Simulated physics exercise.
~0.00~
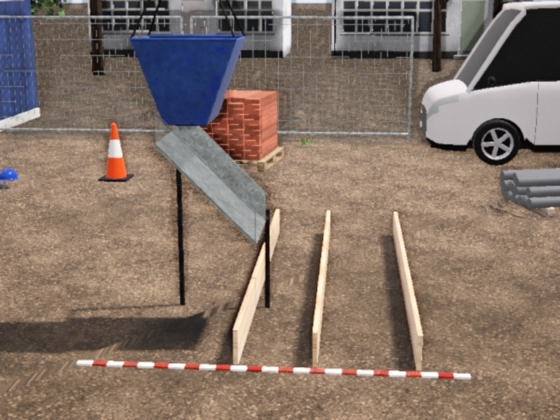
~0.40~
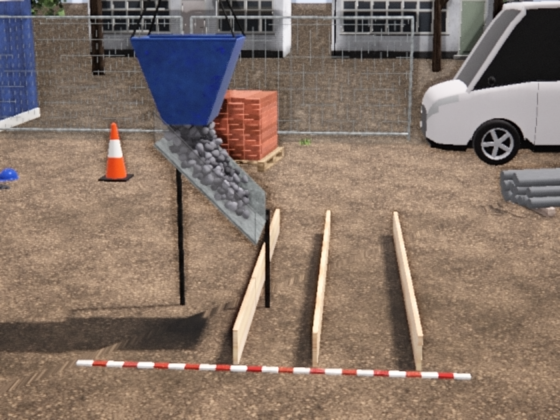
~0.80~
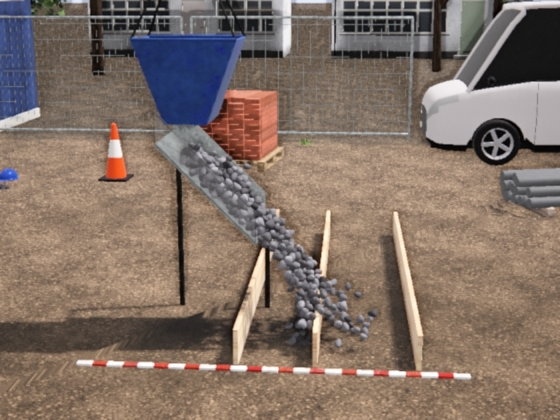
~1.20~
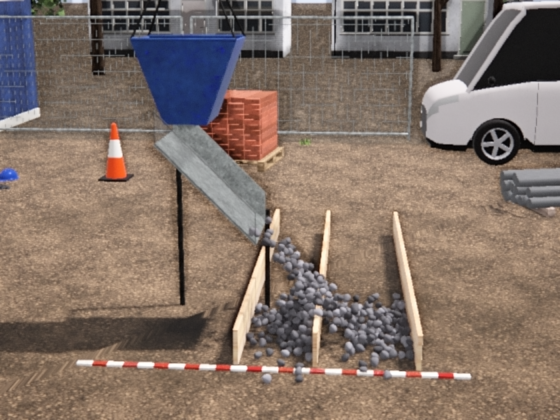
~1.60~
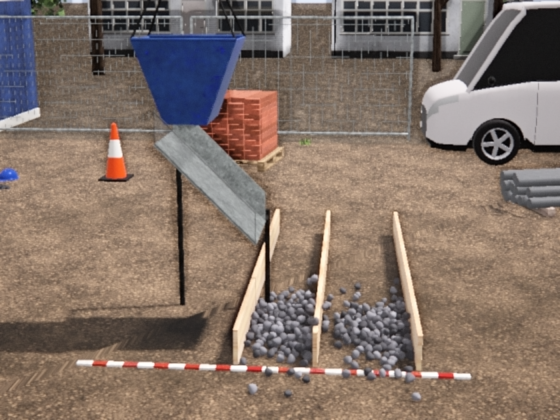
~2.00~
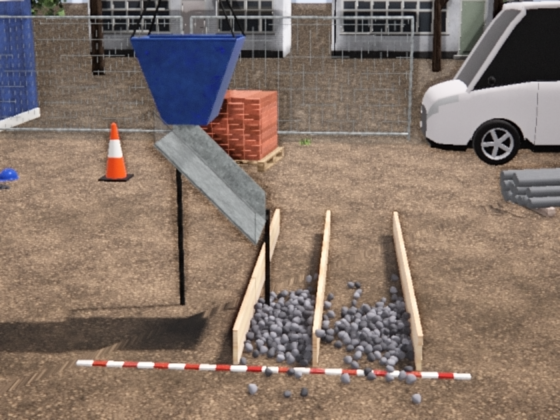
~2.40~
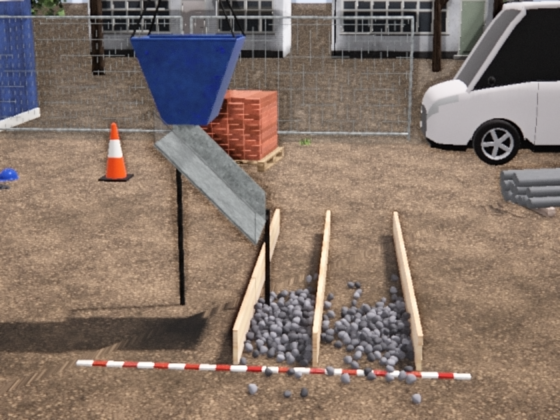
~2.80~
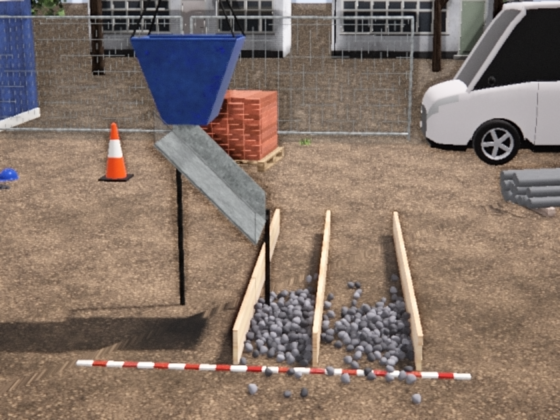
The clip shows a blue skip above a fixed sloping steel slide on a construction site, releasing grey stones that tumble down to the right between three wooden boards. They settle in both bays, slightly more in the left, with a few lying in front near a striped staff.
